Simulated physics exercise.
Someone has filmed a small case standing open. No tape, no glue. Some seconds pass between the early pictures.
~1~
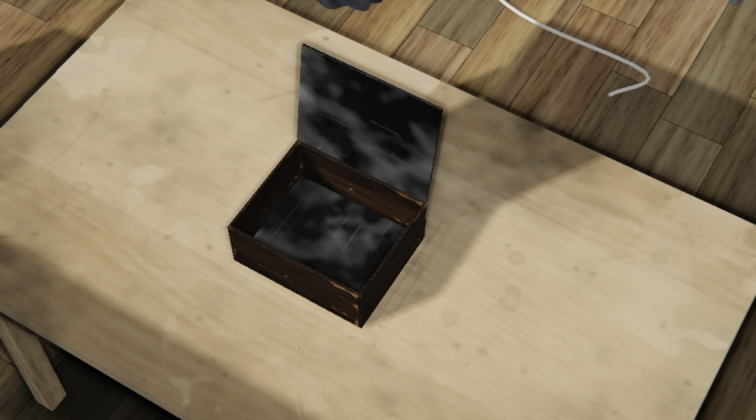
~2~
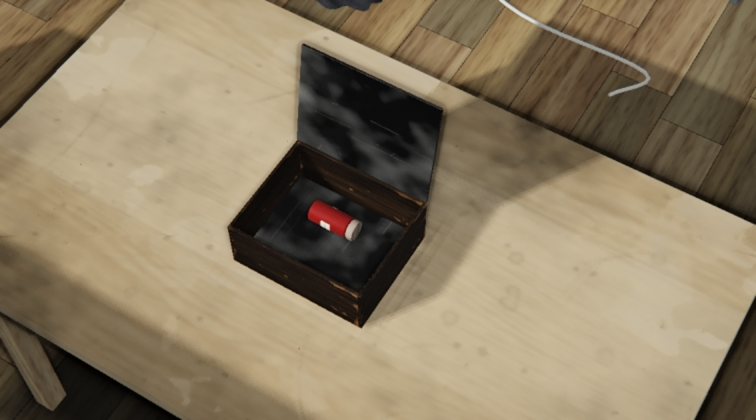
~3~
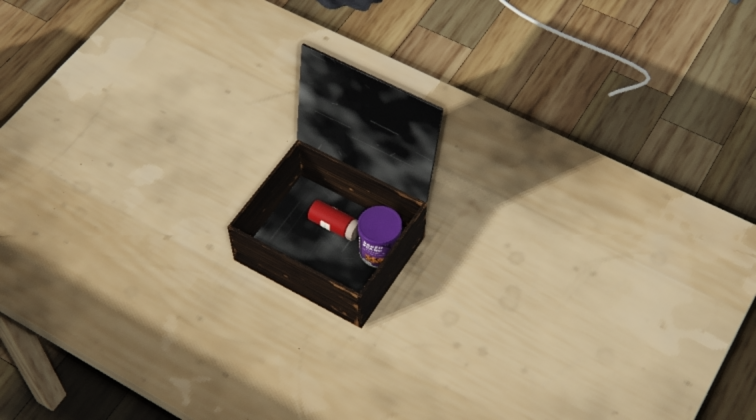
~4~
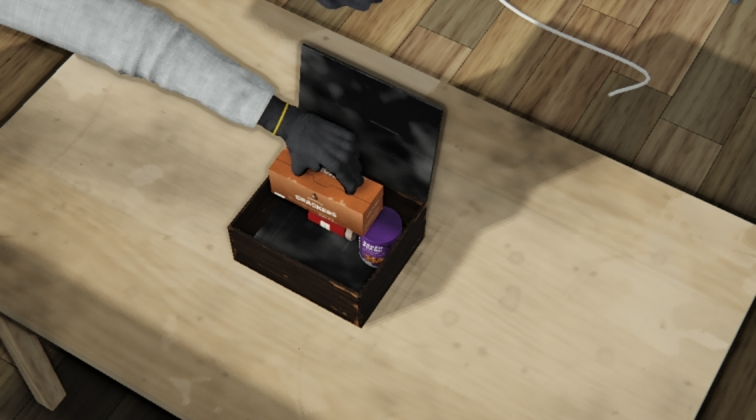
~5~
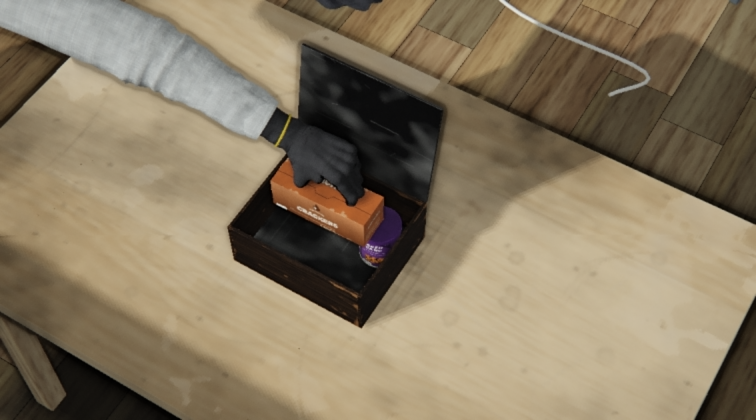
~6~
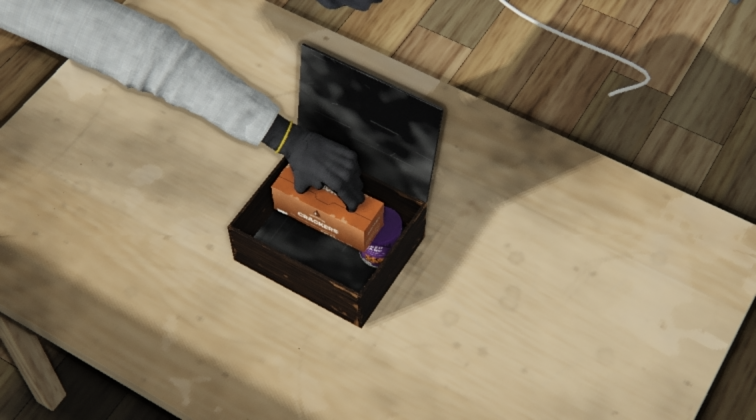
A small dark box stood open and empty on a wooden table, then a red shaker and a purple-lidded container appeared inside, and a black-gloved hand lowered an orange carton in, still gripping it.
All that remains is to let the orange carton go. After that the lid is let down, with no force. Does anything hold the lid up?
The lid sits on the rim.
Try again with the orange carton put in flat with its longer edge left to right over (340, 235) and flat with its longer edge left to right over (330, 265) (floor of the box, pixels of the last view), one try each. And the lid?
First, it sits on the rim; second, it sits on the rim.
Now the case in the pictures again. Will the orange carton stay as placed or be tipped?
The orange carton tips.
Then, 0.50 s after the last picture, orange carton on its side near (309, 260); red shaker rolled about its own width.
Then, 1.70 s after the last picture, lid 51° above the rim; orange carton on its side near (309, 260); red shaker rolled about its own width.
Then, 2.20 s after the last picture, lid 5° above the rim; orange carton on its side near (309, 260); red shaker rolled about its own width.
At rest, lid shut; tipped over in the box, orange carton; moved from the start, red shaker; purple tin in place. Seen from the same camera at the end, orange carton near (309, 260).
